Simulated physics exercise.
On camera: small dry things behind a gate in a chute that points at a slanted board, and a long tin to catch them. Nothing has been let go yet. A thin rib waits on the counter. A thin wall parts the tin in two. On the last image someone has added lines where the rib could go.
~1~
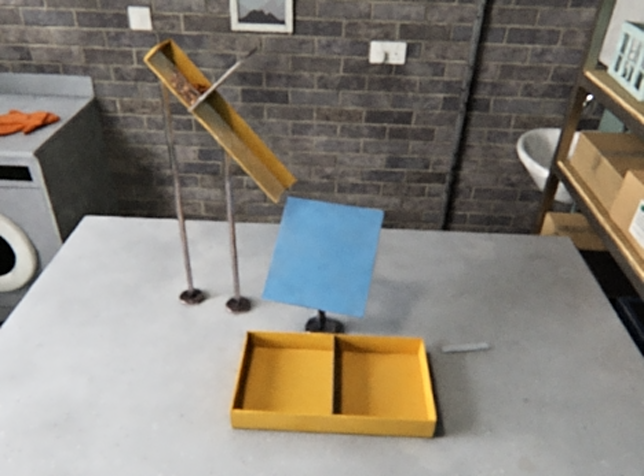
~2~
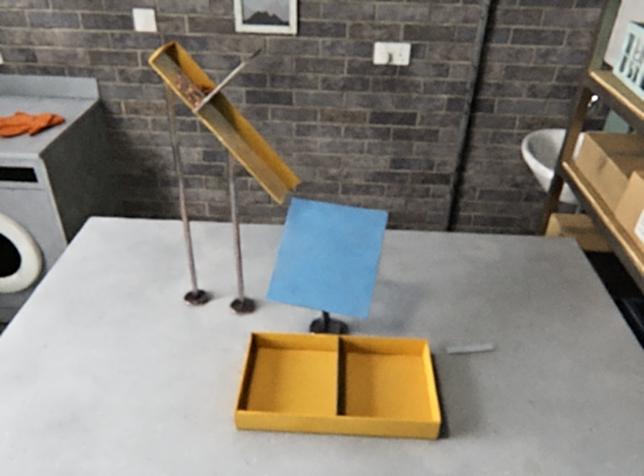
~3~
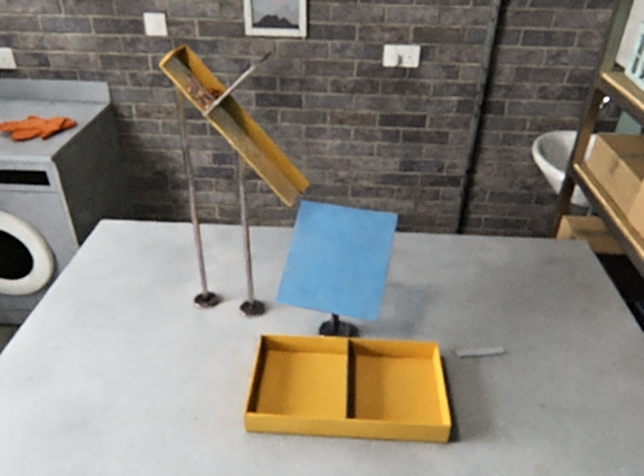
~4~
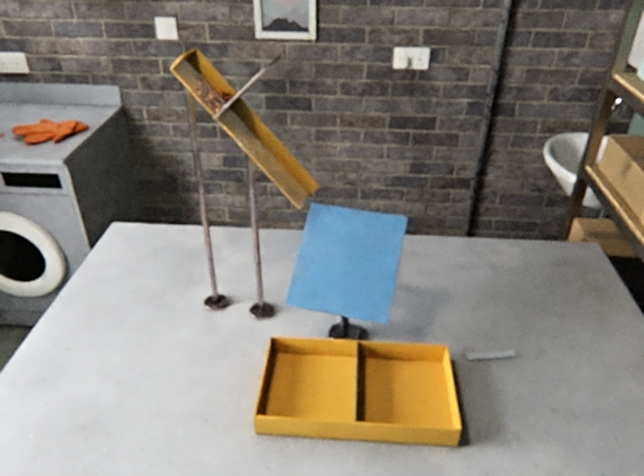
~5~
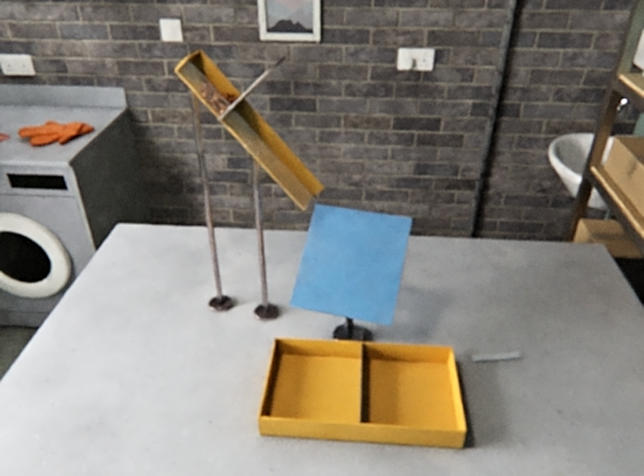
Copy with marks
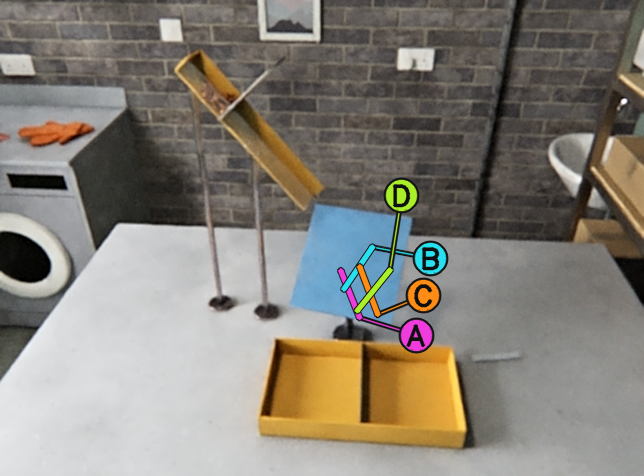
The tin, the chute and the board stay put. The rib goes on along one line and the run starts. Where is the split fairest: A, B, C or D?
The best line is C.
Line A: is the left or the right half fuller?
More lands on the right.
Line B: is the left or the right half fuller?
The left half.
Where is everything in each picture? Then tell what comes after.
In the first frame, load behind the gate at (192, 88), cereal balls; lip of the chute at (280, 196), sloping fairly steeply.
In the second frame, middle of the board at (328, 255), tilted fairly steeply; middle of its low edge at (315, 309); of its high edge at (339, 205).
In the third frame, front corners of the tin at (244, 414) and (450, 425); front end of its middle wall at (347, 420).
In the fourth frame, middle of the load at (216, 96); lip at (304, 203).
In the fifth frame, middle of the load at (221, 97); lip at (308, 204).
On the marked copy, line A from (340, 270) to (359, 317); line B from (372, 247) to (343, 289); line C from (359, 266) to (377, 314); line D from (390, 270) to (357, 310).
Choosing A, of what is caught, a small part in the left half, most in the right.
Choosing B, of what is caught, most in the left half, a small part in the right.
Choosing C, of what is caught, about half in the left half, about half in the right.
Choosing D, of what is caught, most in the left half, a small part in the right.
